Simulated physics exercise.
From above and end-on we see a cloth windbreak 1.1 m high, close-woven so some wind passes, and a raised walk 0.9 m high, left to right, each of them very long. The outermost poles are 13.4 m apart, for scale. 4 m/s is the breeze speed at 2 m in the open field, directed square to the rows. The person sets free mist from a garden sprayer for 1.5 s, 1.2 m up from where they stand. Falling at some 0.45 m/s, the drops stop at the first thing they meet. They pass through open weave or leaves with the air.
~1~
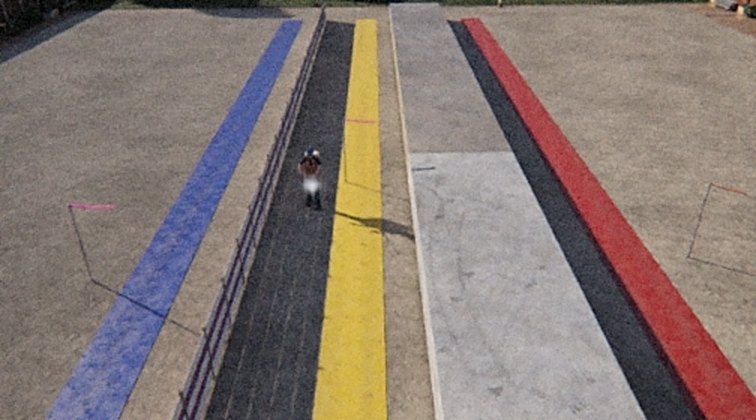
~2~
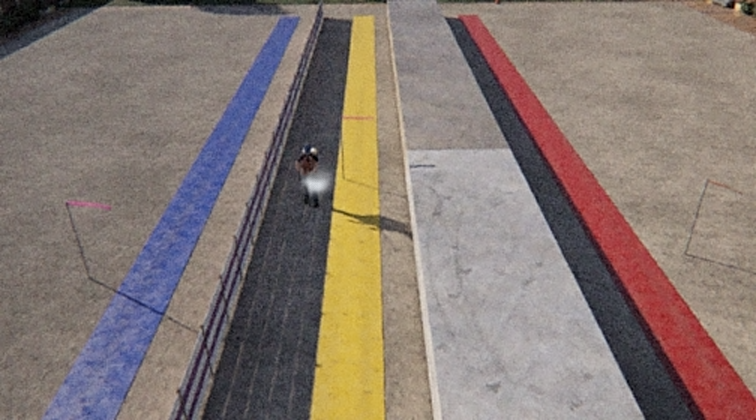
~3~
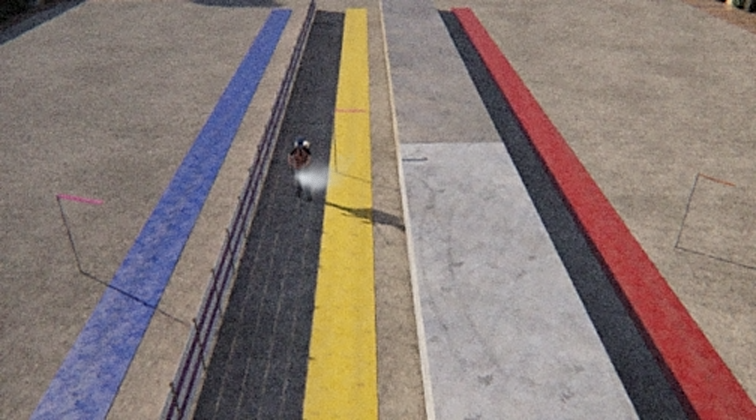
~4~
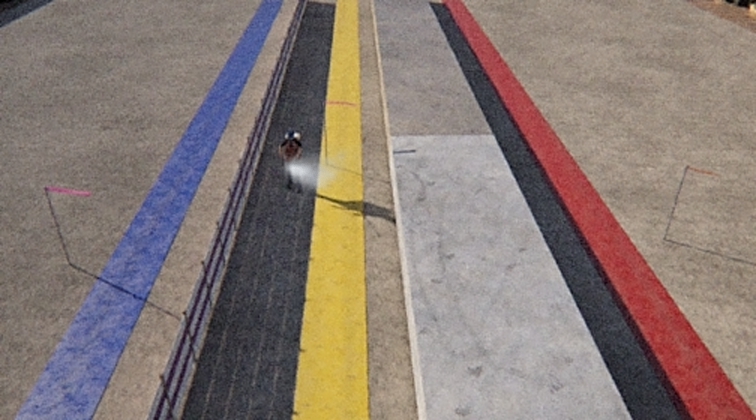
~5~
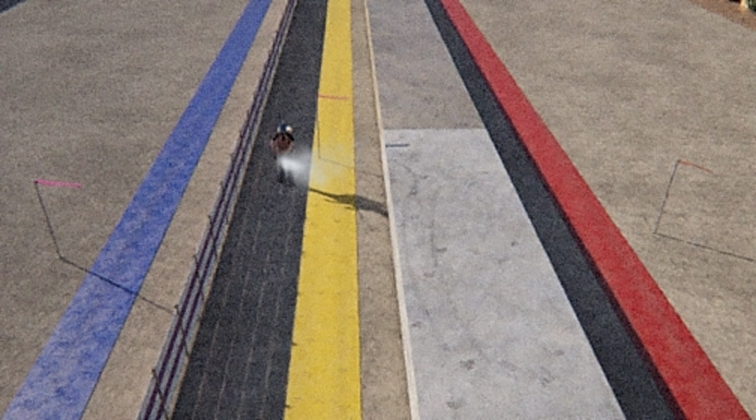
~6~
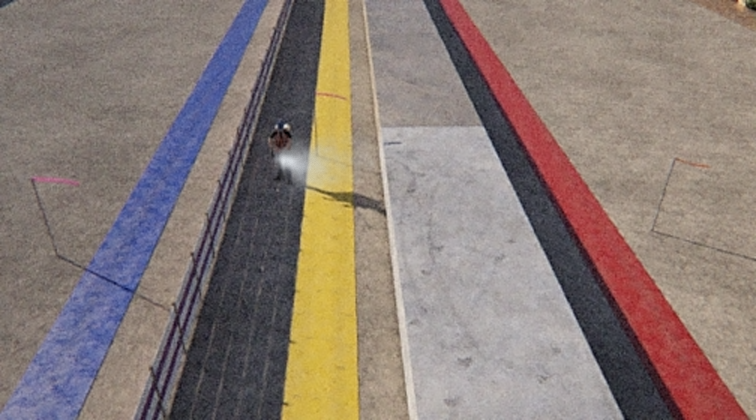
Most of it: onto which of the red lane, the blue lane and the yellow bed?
Onto yellow.
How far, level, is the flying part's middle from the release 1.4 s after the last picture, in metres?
2.0 metres.
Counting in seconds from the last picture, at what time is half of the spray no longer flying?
2.6 s.
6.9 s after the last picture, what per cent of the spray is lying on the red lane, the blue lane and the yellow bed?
I'd estimate near 2 % on red, 0 % on blue and 30 % on yellow.
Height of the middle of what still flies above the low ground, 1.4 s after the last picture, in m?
The middle sits roughly 1.0 m above the low ground.
Then, 1.4 s after the last picture, 85 % is in the air or yet to come; 0 % lies on the blue lane, 7 % on the yellow bed and 0 % on the red lane; the middle of what still flies is 0.9 m above the low ground, near (357, 168).
Then, 2.9 s after the last picture, 44 % is in the air or yet to come; 0 % lies on the blue lane, 24 % on the yellow bed and 0 % on the red lane; the middle of what still flies is 0.8 m above the low ground, near (463, 172).
Then, 6.9 s after the last picture, 9 % is in the air or yet to come; 0 % lies on the blue lane, 30 % on the yellow bed and 2 % on the red lane.
Then, 18.9 s after the last picture, 0 % is in the air or yet to come; 0 % lies on the blue lane, 30 % on the yellow bed and 3 % on the red lane.
Then, 43.9 s after the last picture, 0 % is in the air or yet to come; 0 % lies on the blue lane, 30 % on the yellow bed and 3 % on the red lane.
